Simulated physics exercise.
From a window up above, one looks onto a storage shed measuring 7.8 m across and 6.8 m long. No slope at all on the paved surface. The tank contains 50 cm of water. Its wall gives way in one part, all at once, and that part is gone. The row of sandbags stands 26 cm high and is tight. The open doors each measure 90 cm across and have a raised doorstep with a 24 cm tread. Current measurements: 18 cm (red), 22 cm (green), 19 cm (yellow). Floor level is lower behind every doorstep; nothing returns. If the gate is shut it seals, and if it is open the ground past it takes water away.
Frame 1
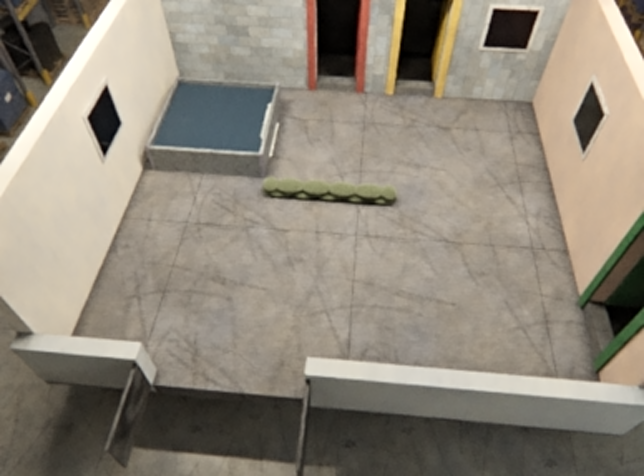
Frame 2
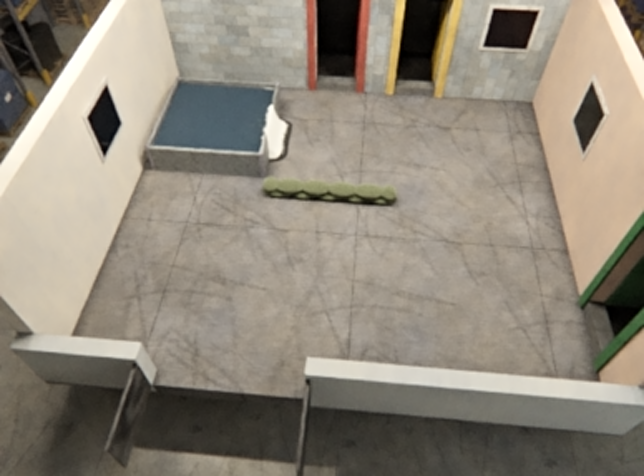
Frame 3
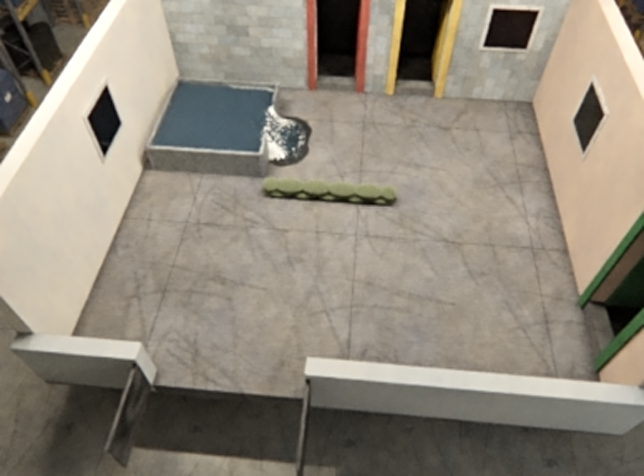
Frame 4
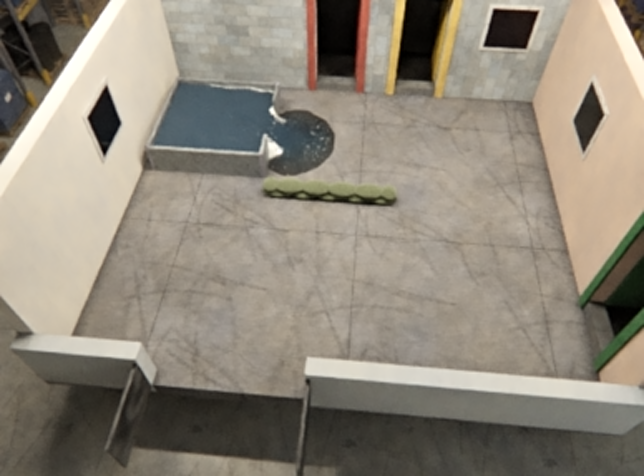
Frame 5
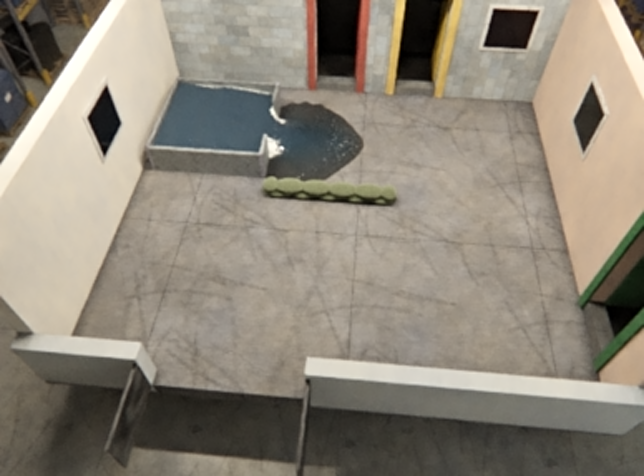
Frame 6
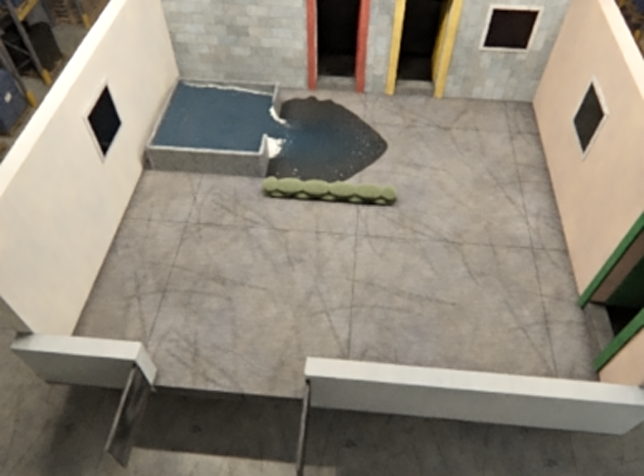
We see a low tank in the back left corner of a walled room; part of its right wall gives way, and dark water pours out, spreading rightward across the grey floor in a widening pool behind a low green hedge.
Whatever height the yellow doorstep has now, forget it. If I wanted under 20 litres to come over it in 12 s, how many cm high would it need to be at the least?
It would need to be about 7 cm high.
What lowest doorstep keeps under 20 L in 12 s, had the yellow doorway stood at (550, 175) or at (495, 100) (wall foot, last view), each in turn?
Roughly 13.0 cm for the first and 10.5 cm for the second.
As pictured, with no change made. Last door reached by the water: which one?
Door: Green.
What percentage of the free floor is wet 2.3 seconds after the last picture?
Wet share: Around 35 %.
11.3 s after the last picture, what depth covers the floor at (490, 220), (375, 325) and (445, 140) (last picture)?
4, 5 and 6 cm, respectively.
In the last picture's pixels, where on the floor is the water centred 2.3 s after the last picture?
I'd say around (322, 143).
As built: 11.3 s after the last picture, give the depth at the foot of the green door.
About 6.0 centimetres deep.
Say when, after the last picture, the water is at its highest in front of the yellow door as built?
The level tops out near 6.0 seconds.
Then, 0.7 s after the last picture water covers 20 % of the floor, deepest (27 cm) near (281, 140); it has not reached the yellow door.
Then, 2.3 s after the last picture water covers 35 % of the floor, deepest (26 cm) near (534, 116); 10 cm at the yellow door, 0 litres in over its 19 cm doorstep.
Then, 11.3 s after the last picture water covers 80 % of the floor, deepest (7 cm) near (580, 307); 6 cm at the yellow door, 0 litres in over its 19 cm doorstep.
At the yellow door as built, the water peaked near 11 cm, 6.1 s after the last picture.
With a doorstep of 6 cm, 32 litres would have come in within the 12 s; with 8.5 cm, 7 litres. So under 20 litres takes about 7 cm.
